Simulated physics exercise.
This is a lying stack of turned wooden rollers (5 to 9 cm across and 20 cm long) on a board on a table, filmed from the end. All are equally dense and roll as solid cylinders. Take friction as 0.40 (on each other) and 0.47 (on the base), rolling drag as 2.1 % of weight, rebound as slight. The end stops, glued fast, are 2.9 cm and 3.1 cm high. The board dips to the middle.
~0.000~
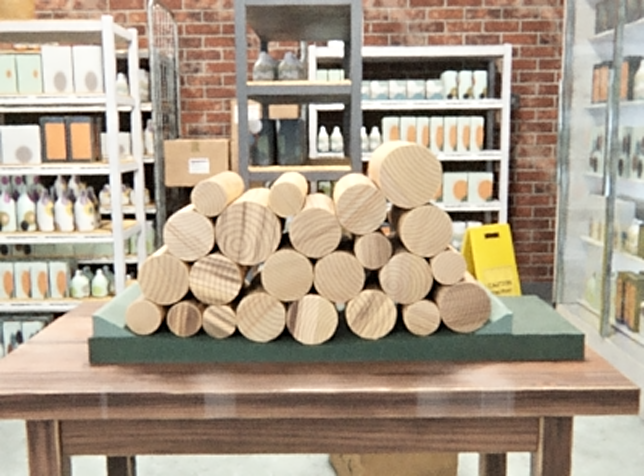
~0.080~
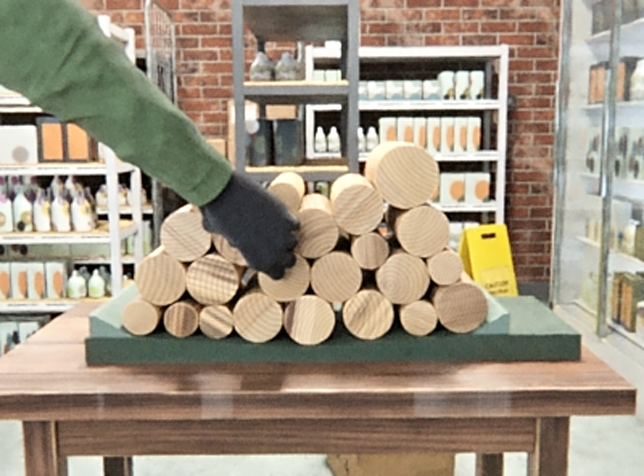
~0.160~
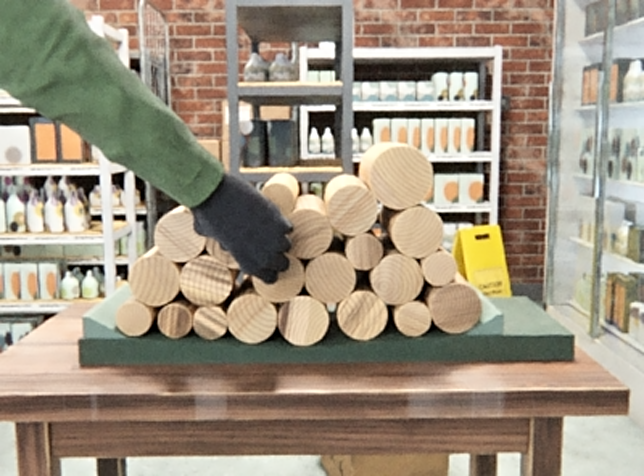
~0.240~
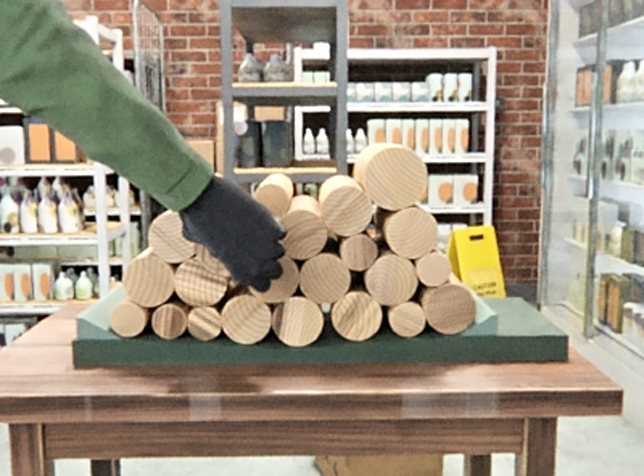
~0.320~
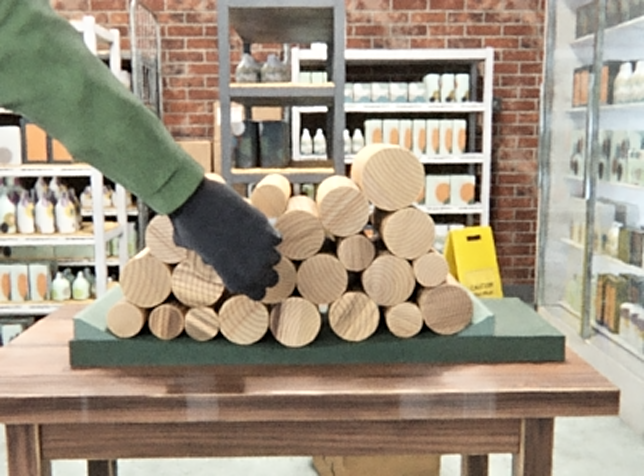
The footage shows a stack of round wooden rollers on a green board atop a wooden table, as a green-sleeved arm with a dark glove reaches in from the left and grips a roller, easing it outward while the others stay still.
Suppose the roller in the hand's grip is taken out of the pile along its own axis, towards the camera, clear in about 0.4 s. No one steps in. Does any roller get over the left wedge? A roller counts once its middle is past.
No: Not one gets over the left wedge.
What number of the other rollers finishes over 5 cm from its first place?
The count is 2.
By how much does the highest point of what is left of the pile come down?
Some 0 cm lower.
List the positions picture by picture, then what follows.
In the first picture, 23 rollers, 8 on the base, highest (410, 176); left wedge (3.1 cm) (96, 315); right wedge (2.9 cm) (509, 313).
In the second picture, the roller in the hand's grip has not moved yet, hidden; the rest still.
In the third picture, the roller in the hand's grip is 2.2 cm out, hidden; the rest still.
In the fourth picture, the roller in the hand's grip is 7 cm out, hidden; the rest still; bottom ones (127, 320) (169, 322) (205, 324) (246, 320) (298, 322) (357, 317) (408, 320) (451, 309).
In the fifth picture, the roller in the hand's grip is 11 cm out, hidden; the rest still.
After 0.57 s, 0 now displaced over 5 cm; not one over the end stops; the one last seen at (269, 201) 1 cm left and 1.1 cm down.
After 0.64 s, 1 now displaced over 5 cm; not one over the end stops; the one last seen at (269, 201) 2.7 cm left and 5 cm down.
After 0.71 s, 1 now displaced over 5 cm; not one over the end stops; the one last seen at (269, 201) 3.8 cm left and 6 cm down.
After 0.80 s, 1 now displaced over 5 cm; not one over the end stops; the one last seen at (269, 201) 4.7 cm left and 7 cm down.
At rest by 1.1 s, 2 moved over 5 cm; not one over the end stops; the one last seen at (269, 201) 4.7 cm left and 7 cm down; top of the pile 30 cm high, from 30 cm.
